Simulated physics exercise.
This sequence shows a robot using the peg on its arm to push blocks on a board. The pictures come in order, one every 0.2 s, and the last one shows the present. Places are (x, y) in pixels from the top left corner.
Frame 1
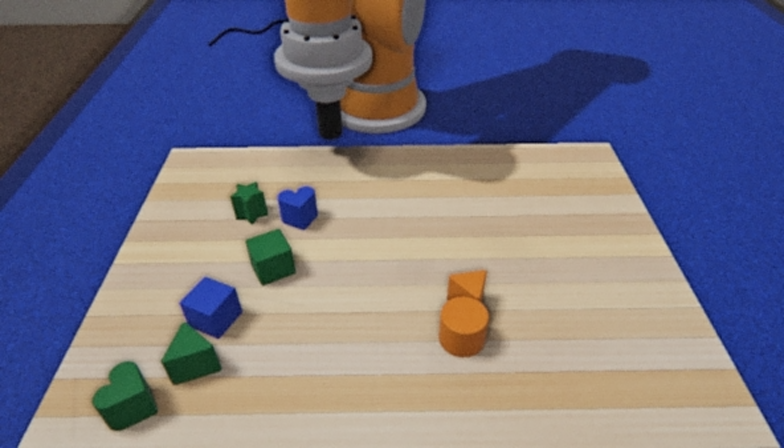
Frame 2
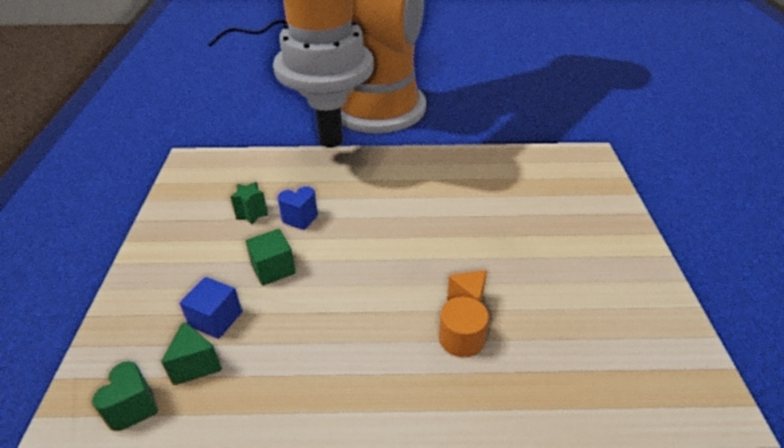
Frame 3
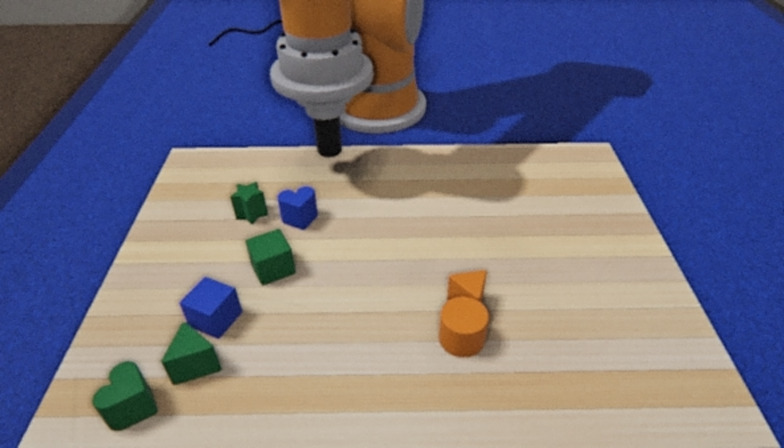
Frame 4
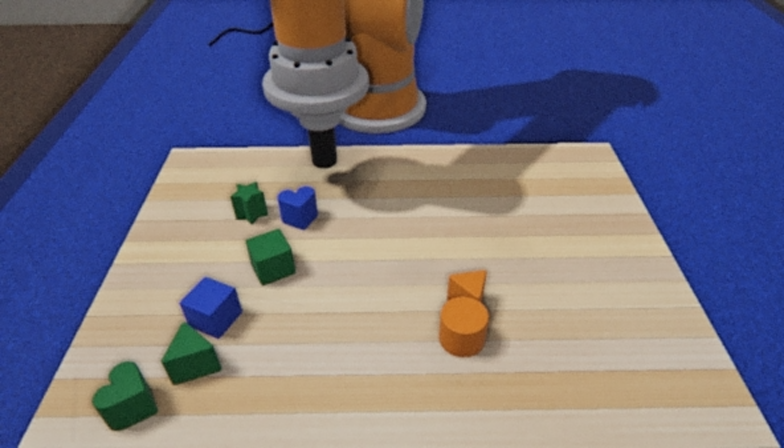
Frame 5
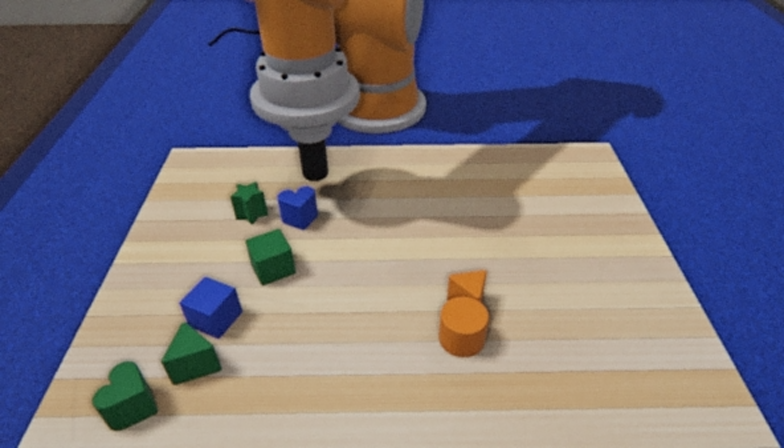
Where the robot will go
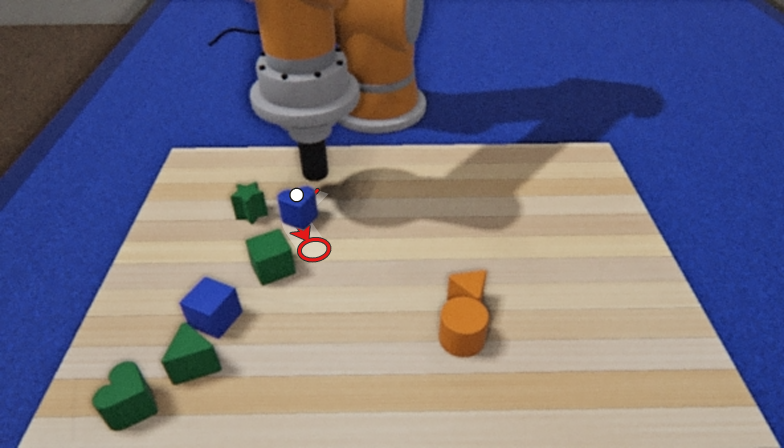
A robot arm lowers its black peg slightly toward the blue heart, touching no blocks.
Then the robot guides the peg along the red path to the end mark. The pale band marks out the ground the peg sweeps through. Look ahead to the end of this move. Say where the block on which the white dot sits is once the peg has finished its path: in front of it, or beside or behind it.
The block sits ahead of the peg.
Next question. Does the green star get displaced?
No - that is not the case.
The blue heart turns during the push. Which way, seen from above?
Viewed from above: Clockwise.
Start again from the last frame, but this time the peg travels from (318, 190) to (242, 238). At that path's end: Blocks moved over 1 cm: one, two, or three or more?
Two of them.
Path on the board, from (318, 190) by way of (300, 208) and (300, 229) to (314, 249); the dot is on the blue heart.
The first path, step by step. One third of the way, peg at (297, 193); blue heart at (296, 201).
Two thirds of the way, peg at (298, 214); blue heart at (297, 223).
At the end, peg at (312, 234); green star in place; green square at (263, 255), turned 20° clockwise; blue heart at (300, 246), turned 45° clockwise.
